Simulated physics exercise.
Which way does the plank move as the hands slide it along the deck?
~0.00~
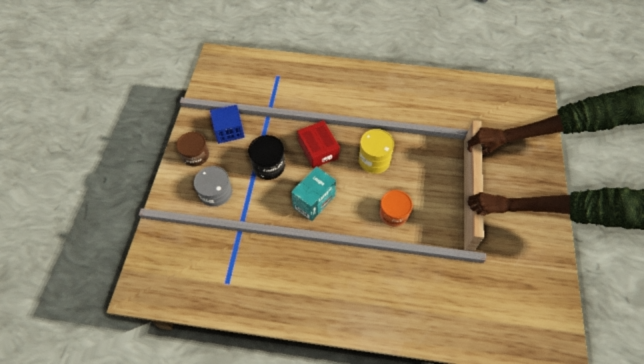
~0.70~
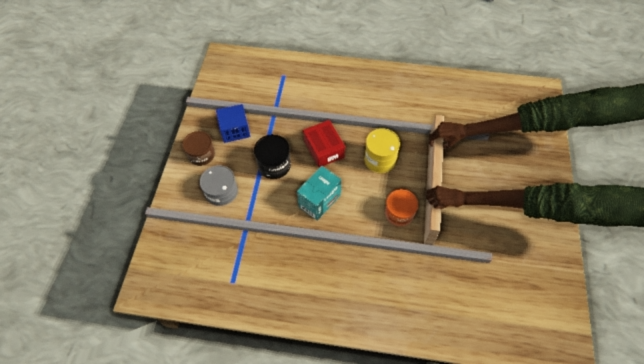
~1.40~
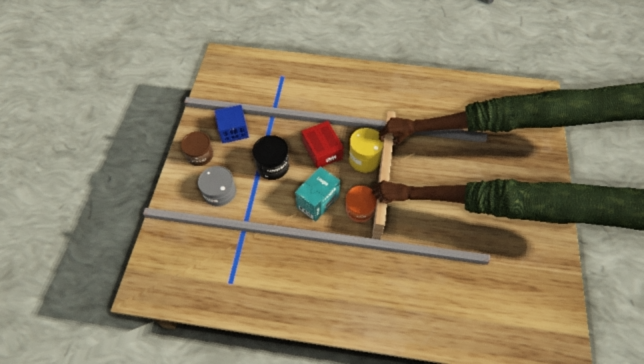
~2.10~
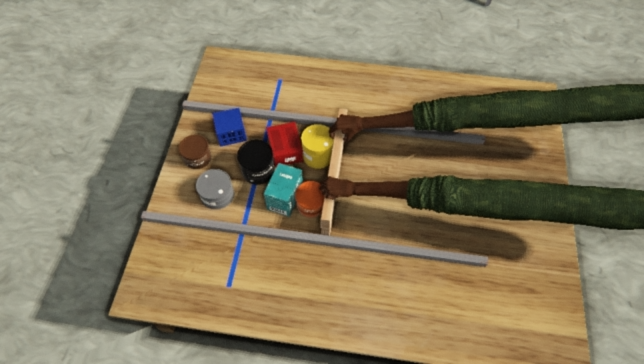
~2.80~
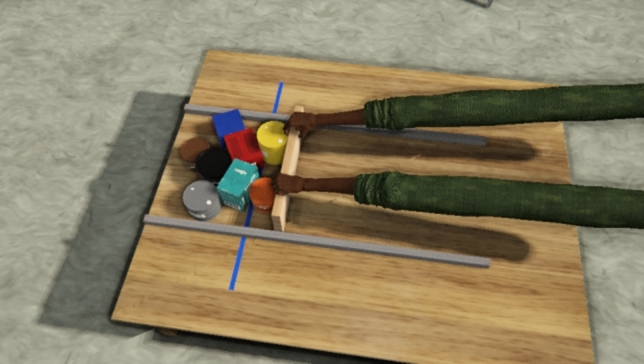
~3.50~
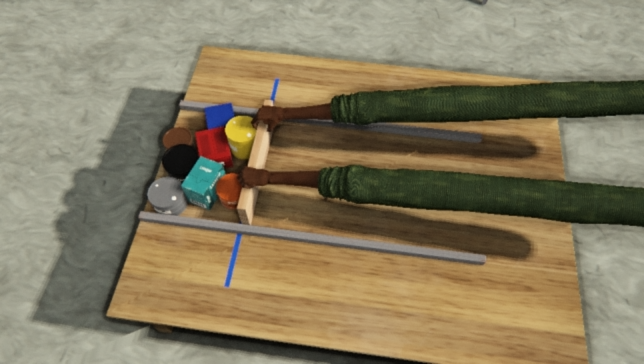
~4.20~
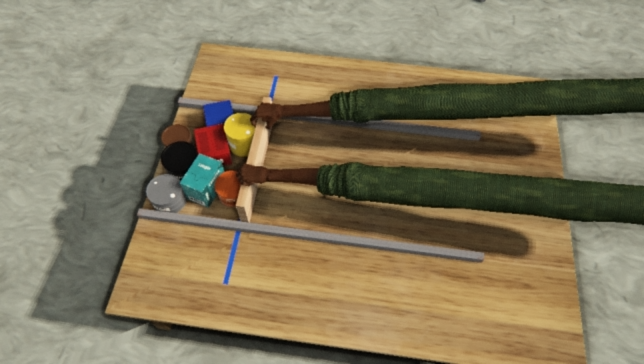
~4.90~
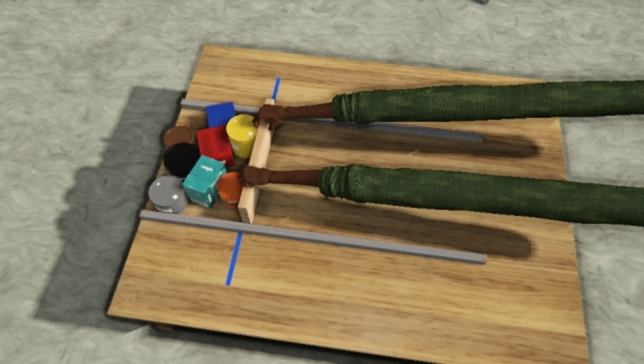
The plank moves to the left, sliding between the rails toward the blue tape.
